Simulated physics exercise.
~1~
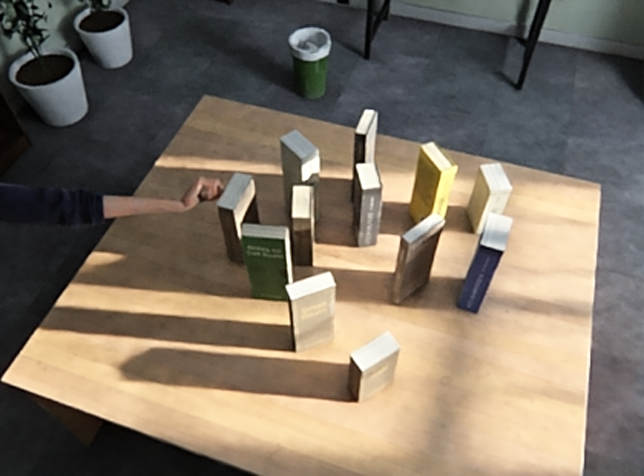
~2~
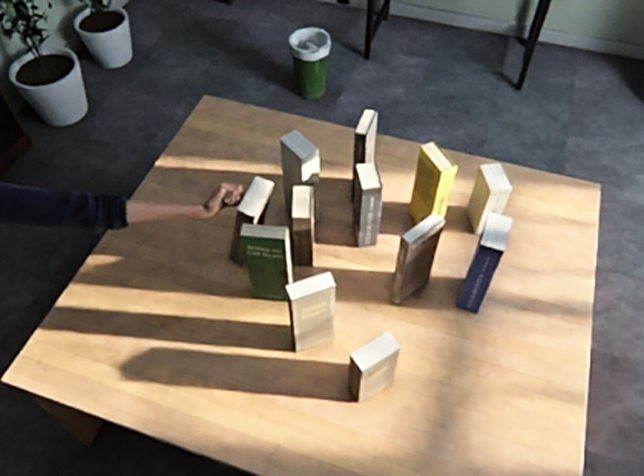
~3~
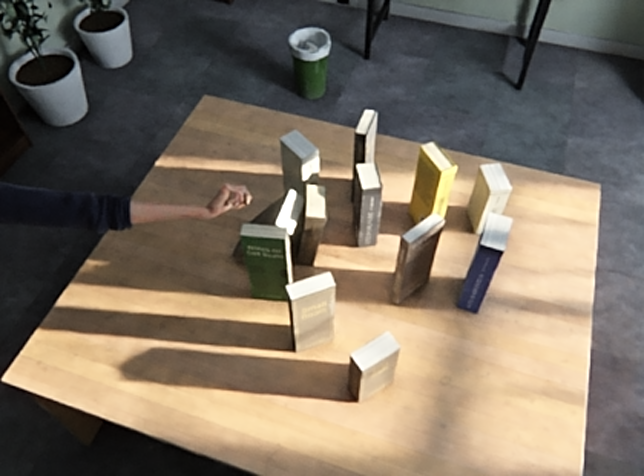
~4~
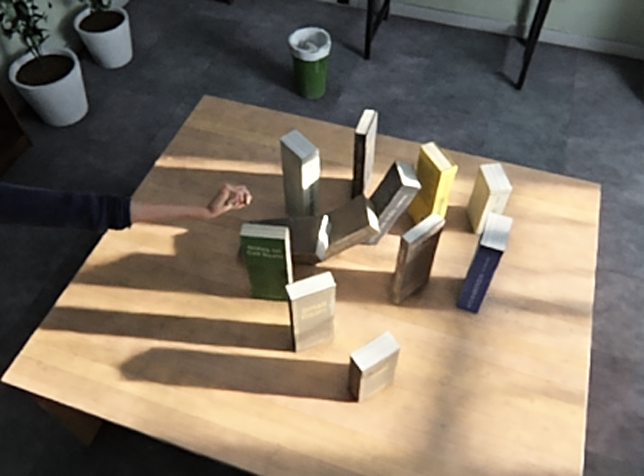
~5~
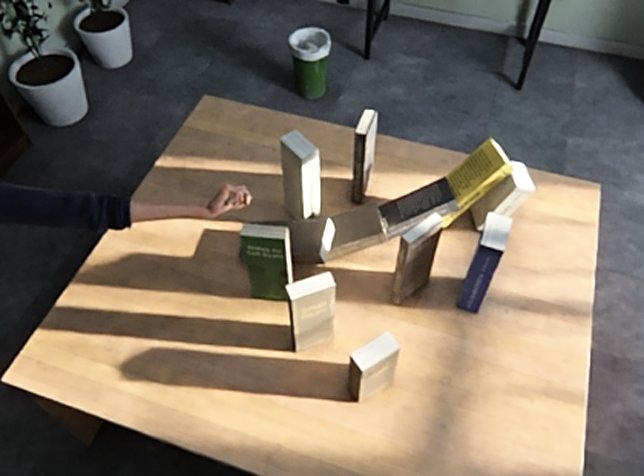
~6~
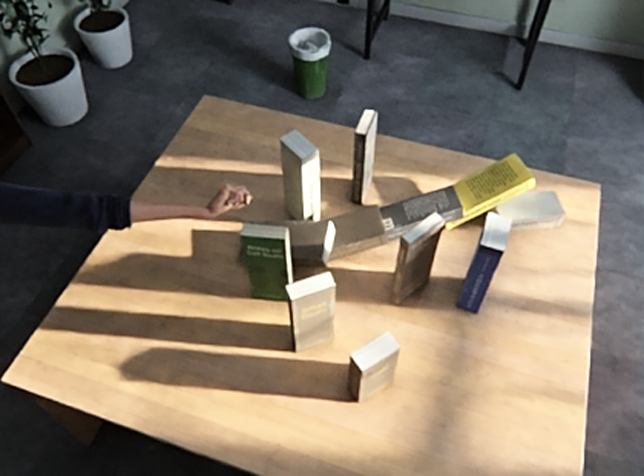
Hand tipping an upright book on a wooden table, toppling a row rightward through the yellow book while the green one stands.
